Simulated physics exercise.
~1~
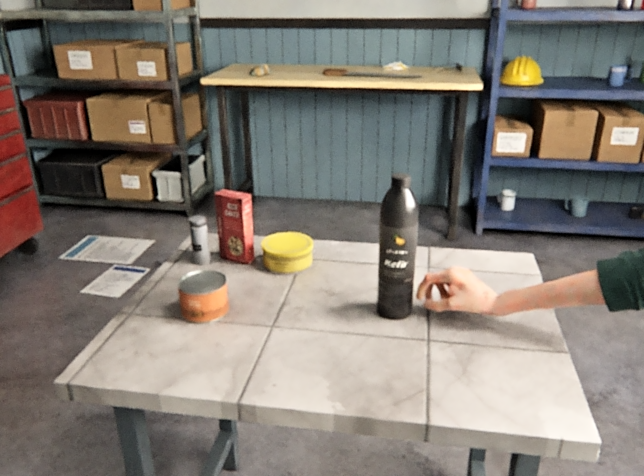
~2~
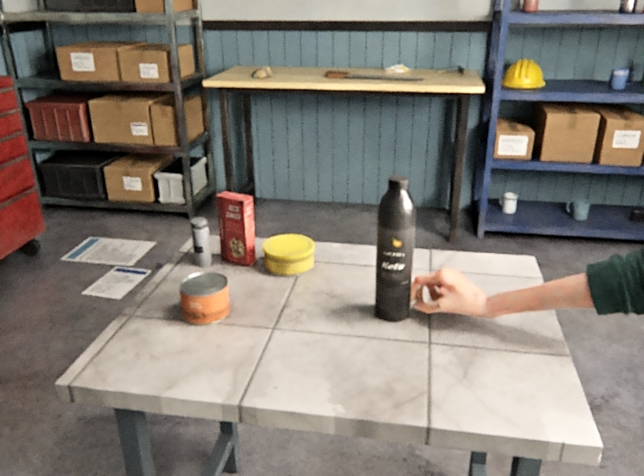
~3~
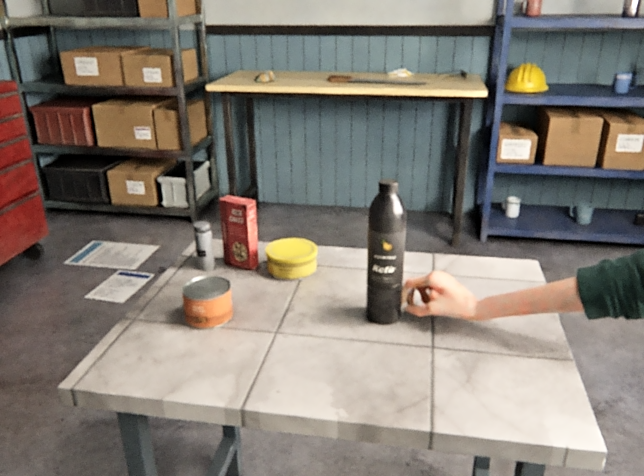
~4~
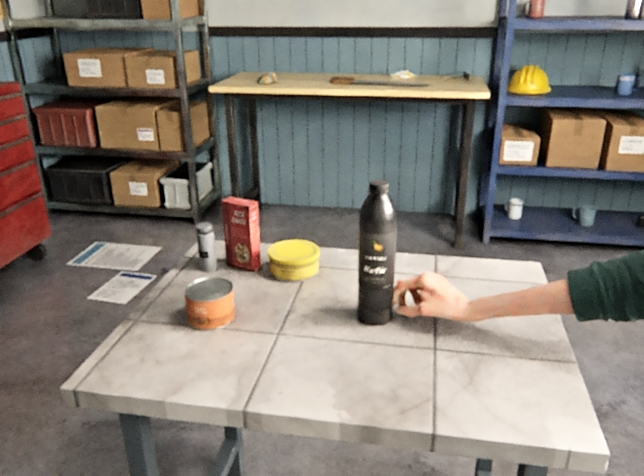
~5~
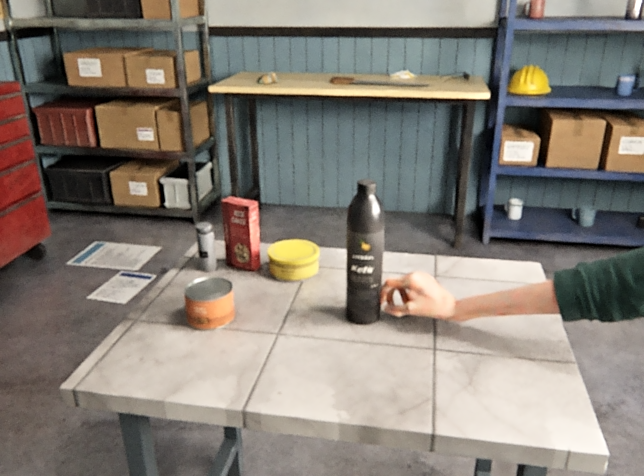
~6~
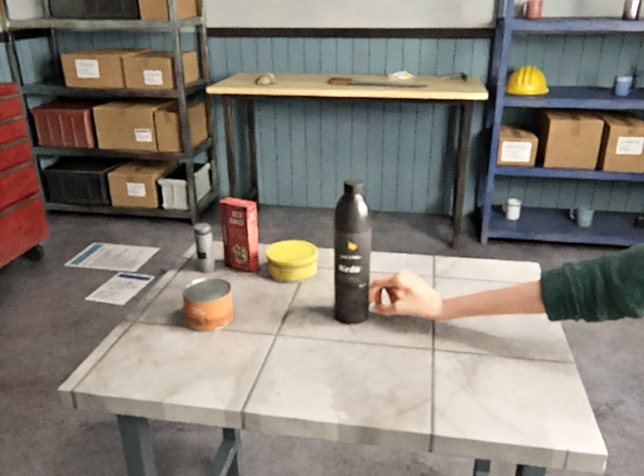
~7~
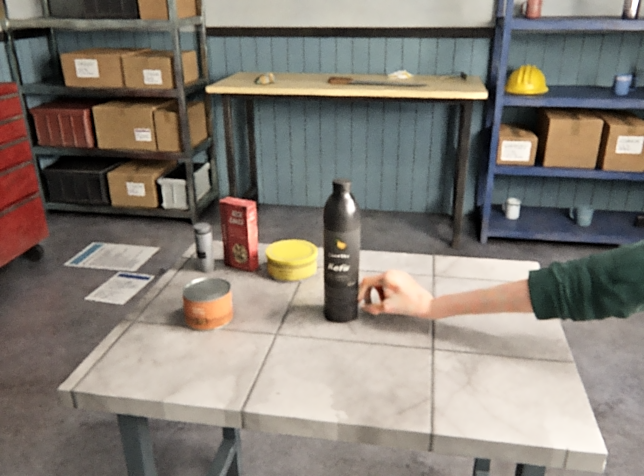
To begin with, a tall black bottle stands upright on a pale tiled table, with a hand in a dark green sleeve reaching in from the right, its fingers close to the bottle's lower side. A grey shaker, a red packet, a yellow tub and an orange tub sit to the left. The fingers push the bottle, and it starts sliding slowly to the left. The hand follows and keeps the bottle moving steadily across the tabletop, while the other items stay put. At the end, the bottle is still upright, left of where it began and short of the tubs.
